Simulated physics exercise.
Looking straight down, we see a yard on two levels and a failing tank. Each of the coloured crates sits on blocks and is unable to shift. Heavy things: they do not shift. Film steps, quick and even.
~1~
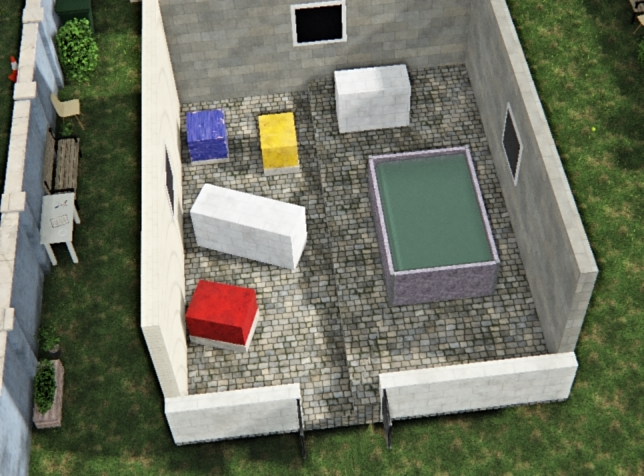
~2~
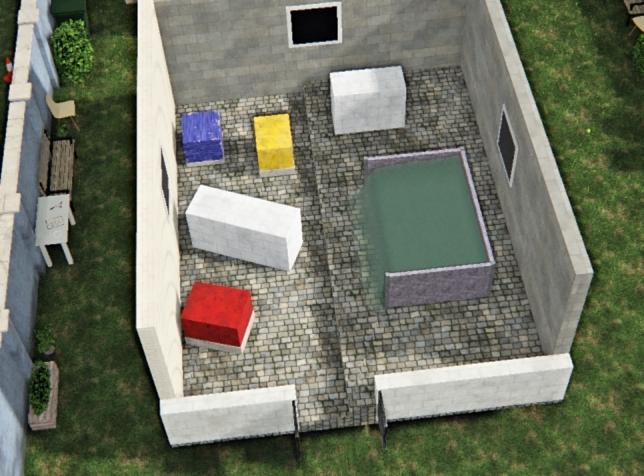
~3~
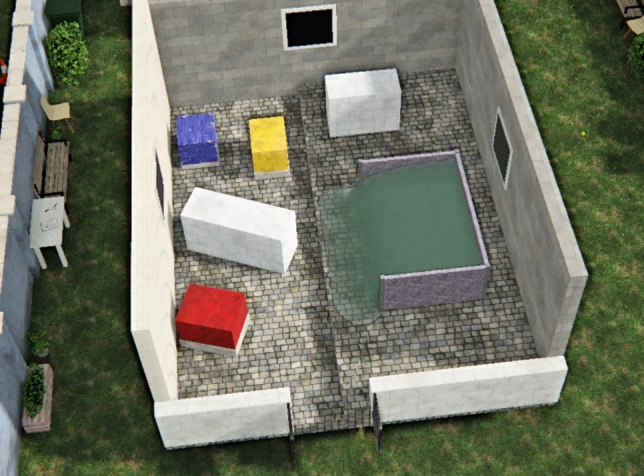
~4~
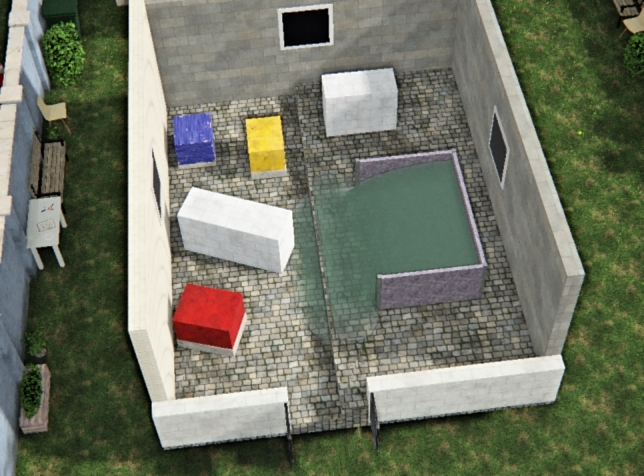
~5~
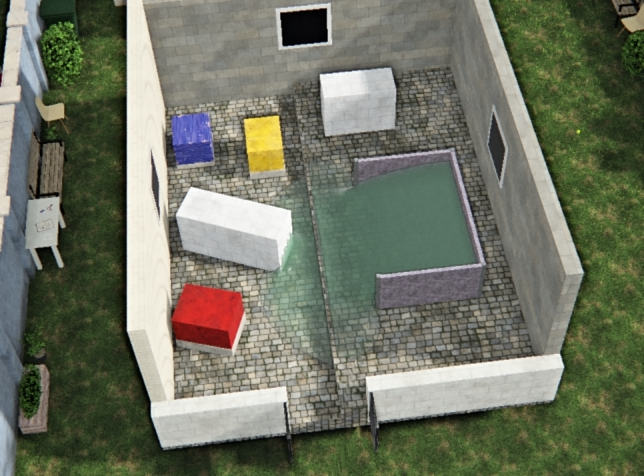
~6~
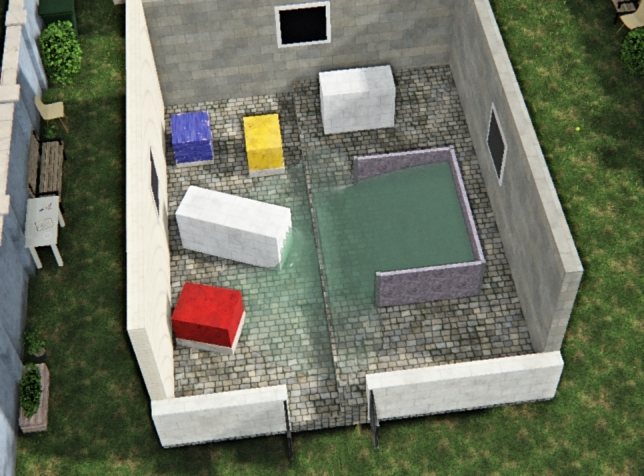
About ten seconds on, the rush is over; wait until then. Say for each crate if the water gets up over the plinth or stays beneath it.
The yellow crate will be caught by the water, the blue crate will be caught by the water, the red crate will be caught by the water.
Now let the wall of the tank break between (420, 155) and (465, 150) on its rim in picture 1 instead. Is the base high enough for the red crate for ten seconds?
Result: Red crate is not reached.
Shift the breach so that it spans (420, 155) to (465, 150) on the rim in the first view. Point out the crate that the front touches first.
The yellow one.
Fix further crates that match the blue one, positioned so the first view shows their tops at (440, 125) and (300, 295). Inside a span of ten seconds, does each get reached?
Stays clear, then is flooded.
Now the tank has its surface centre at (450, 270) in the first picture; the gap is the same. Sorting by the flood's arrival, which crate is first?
That would be the red one.
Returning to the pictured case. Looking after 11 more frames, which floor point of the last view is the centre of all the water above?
The water centres close to (279, 262).
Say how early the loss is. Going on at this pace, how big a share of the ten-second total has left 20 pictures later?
Roughly 15 percent of it.
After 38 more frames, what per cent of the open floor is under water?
About 55 per cent.
A moment on, water covers 45 % of the floor; the yellow crate water round its plinth, the blue crate water round its plinth, the red crate water round its plinth.
Next, water covers 50 % of the floor; the yellow crate water round its plinth, the blue crate water round its plinth, the red crate water round its plinth.
Then, water covers 55 % of the floor; the yellow crate water round its plinth, the blue crate water round its plinth, the red crate water round its plinth.
Later, water covers 55 % of the floor; the yellow crate water round its plinth, the blue crate water round its plinth, the red crate water round its plinth.
In the end, water covers 55 % of the floor; the yellow crate was topped, the blue crate was topped, the red crate was topped.
